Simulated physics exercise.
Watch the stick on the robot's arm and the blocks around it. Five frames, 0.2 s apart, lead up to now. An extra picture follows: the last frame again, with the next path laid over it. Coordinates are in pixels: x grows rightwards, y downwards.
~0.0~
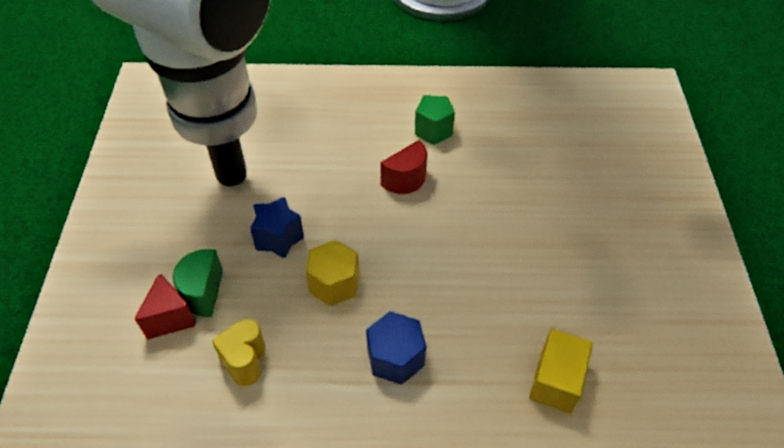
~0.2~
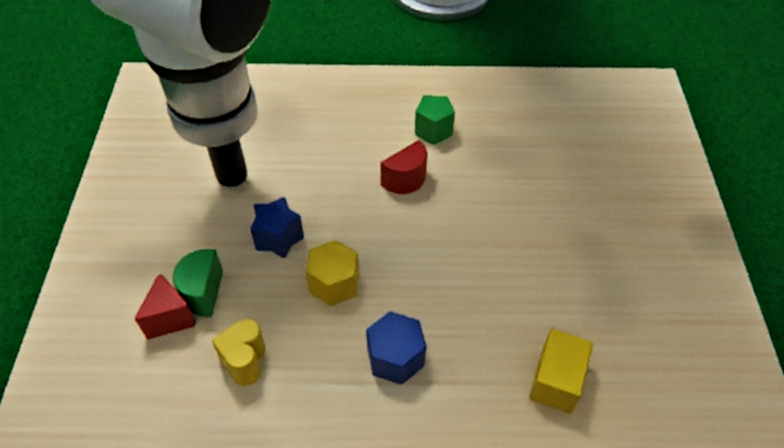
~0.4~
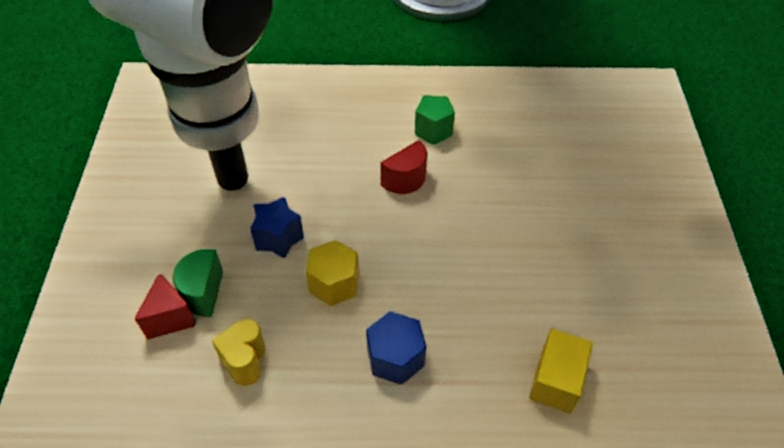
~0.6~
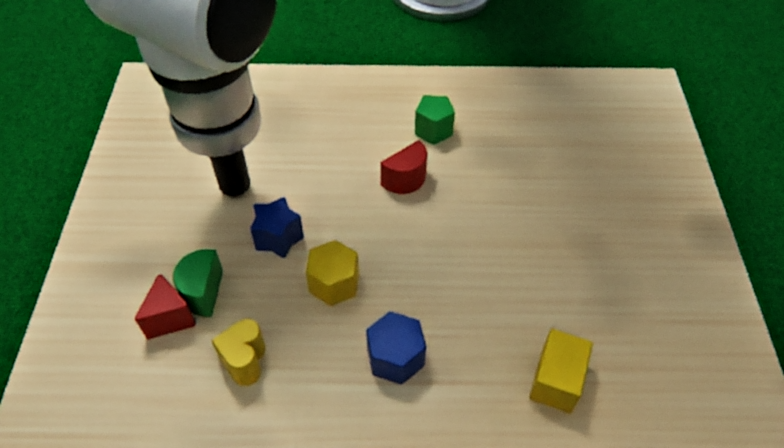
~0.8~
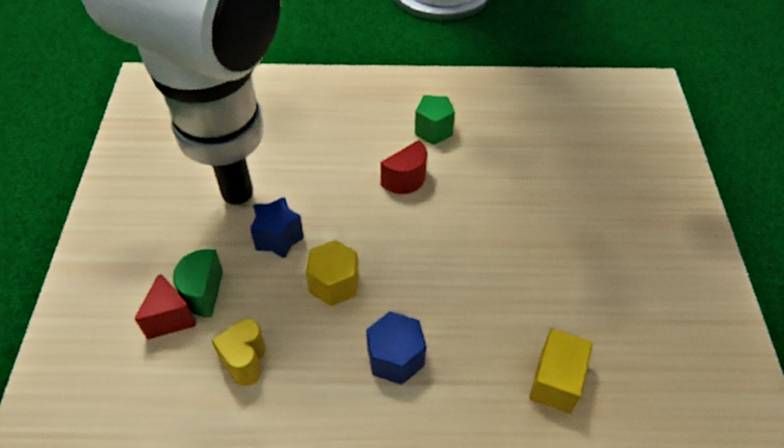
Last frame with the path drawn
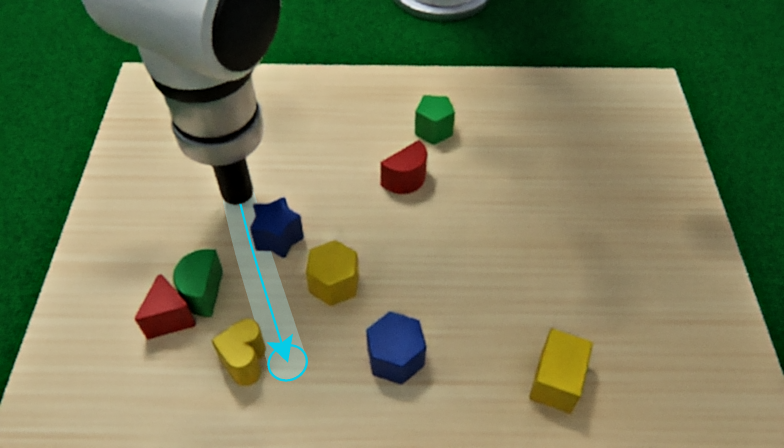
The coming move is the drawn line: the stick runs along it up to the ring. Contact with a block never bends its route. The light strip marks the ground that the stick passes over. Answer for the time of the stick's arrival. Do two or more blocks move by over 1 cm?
Answer: No.
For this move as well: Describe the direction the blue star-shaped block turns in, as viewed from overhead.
From the top, the block rotates counterclockwise.
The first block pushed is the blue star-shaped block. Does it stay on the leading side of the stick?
Fallen away.
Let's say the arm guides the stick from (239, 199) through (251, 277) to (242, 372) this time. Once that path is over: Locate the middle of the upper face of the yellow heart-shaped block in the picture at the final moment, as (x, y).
In the picture, it is at (225, 397).
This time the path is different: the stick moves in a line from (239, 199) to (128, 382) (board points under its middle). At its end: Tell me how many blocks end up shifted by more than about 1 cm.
I think two will be displaced.
Drawn move, from (239, 199) directly to (288, 363).
What follows on the original path. One third of the way, stick at (251, 244); blue star-shaped block at (290, 229), turned 45° anticlockwise.
Two thirds of the way, stick at (268, 298); blue star-shaped block at (295, 234), turned 75° anticlockwise.
At the end, stick at (286, 358); green D-shaped block still; yellow heart-shaped block at (234, 348), turned 15° clockwise; blue star-shaped block at (295, 234), turned 75° anticlockwise.
